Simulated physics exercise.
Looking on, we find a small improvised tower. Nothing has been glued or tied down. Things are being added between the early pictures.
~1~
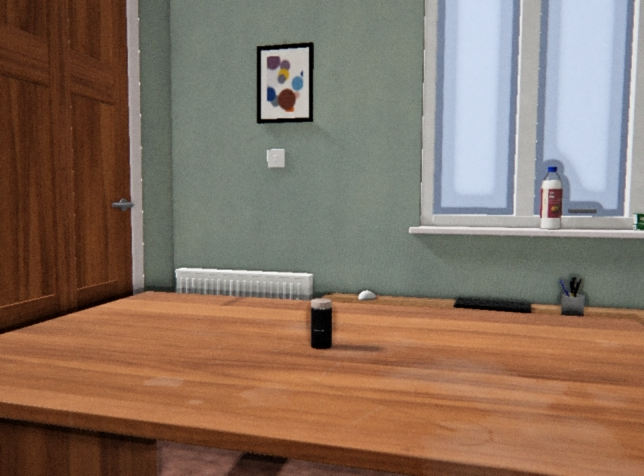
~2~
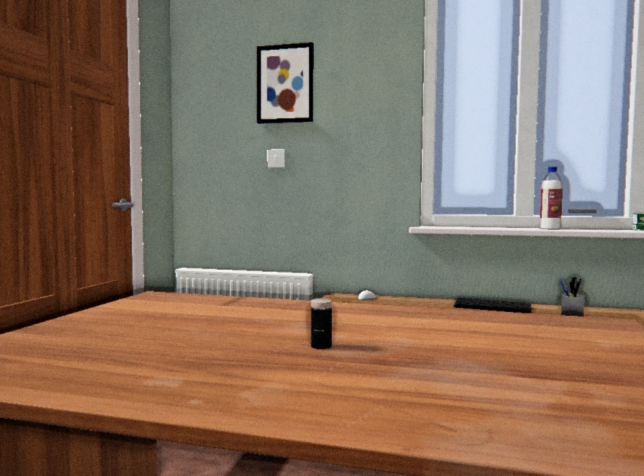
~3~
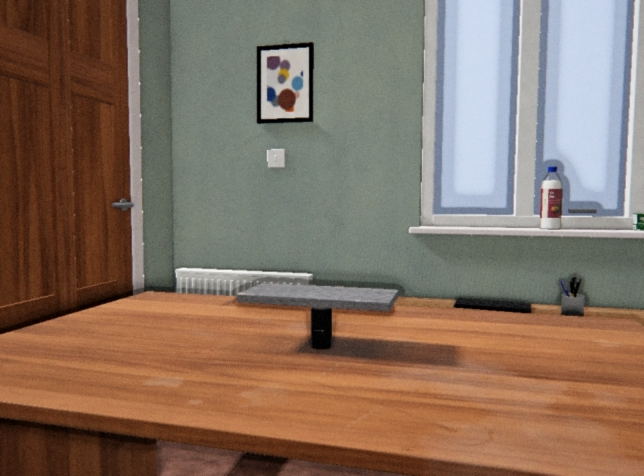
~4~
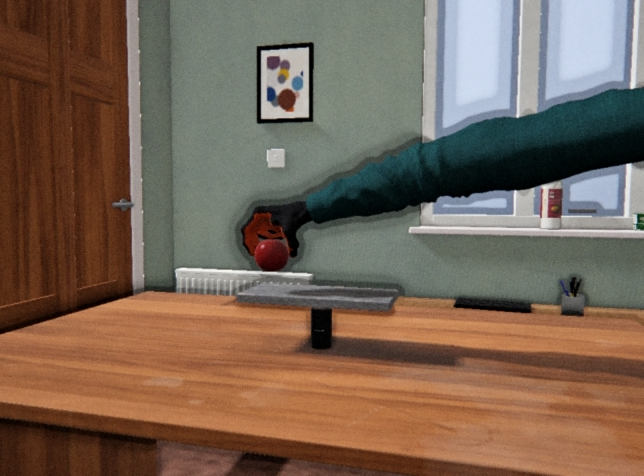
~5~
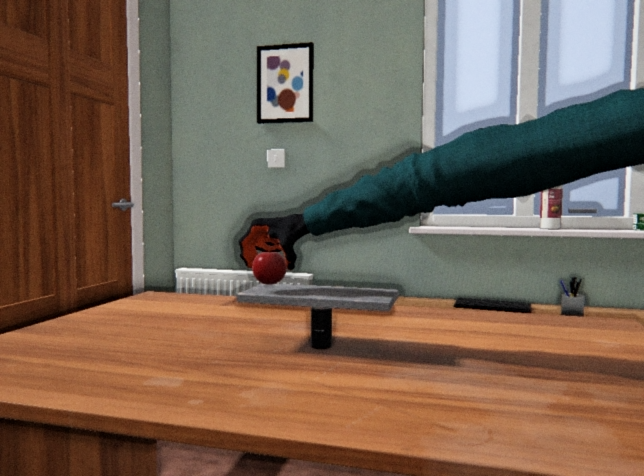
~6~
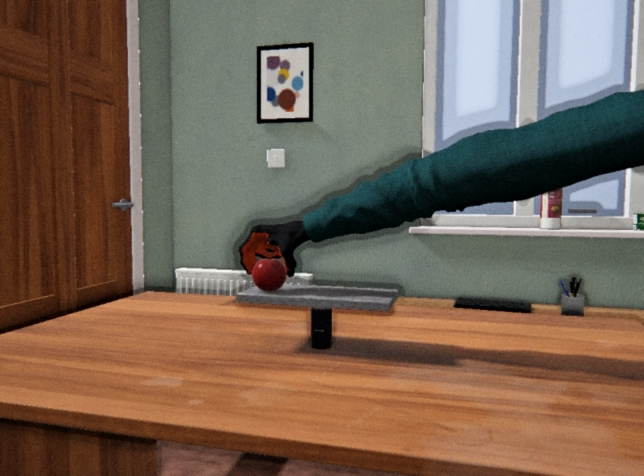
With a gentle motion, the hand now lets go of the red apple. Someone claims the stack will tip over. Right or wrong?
Right, it tips over.
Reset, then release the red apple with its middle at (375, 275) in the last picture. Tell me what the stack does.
The stack then collapses.
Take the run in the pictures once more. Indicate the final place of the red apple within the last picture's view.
Close to pixel (211, 328).
Then, 0.40 s past the last view, red apple now fallen; grey board rocked 28° from its first pose.
Then, 0.60 s past the last view, grey board rocked 42° from its first pose.
Then, 0.80 s past the last view, grey board rocked 32° from its first pose.
Finally, fallen, red apple; moved from the start, grey board; black shaker still in place. Final places as the last picture's camera would see them, red apple near (211, 328). The stack gives way.
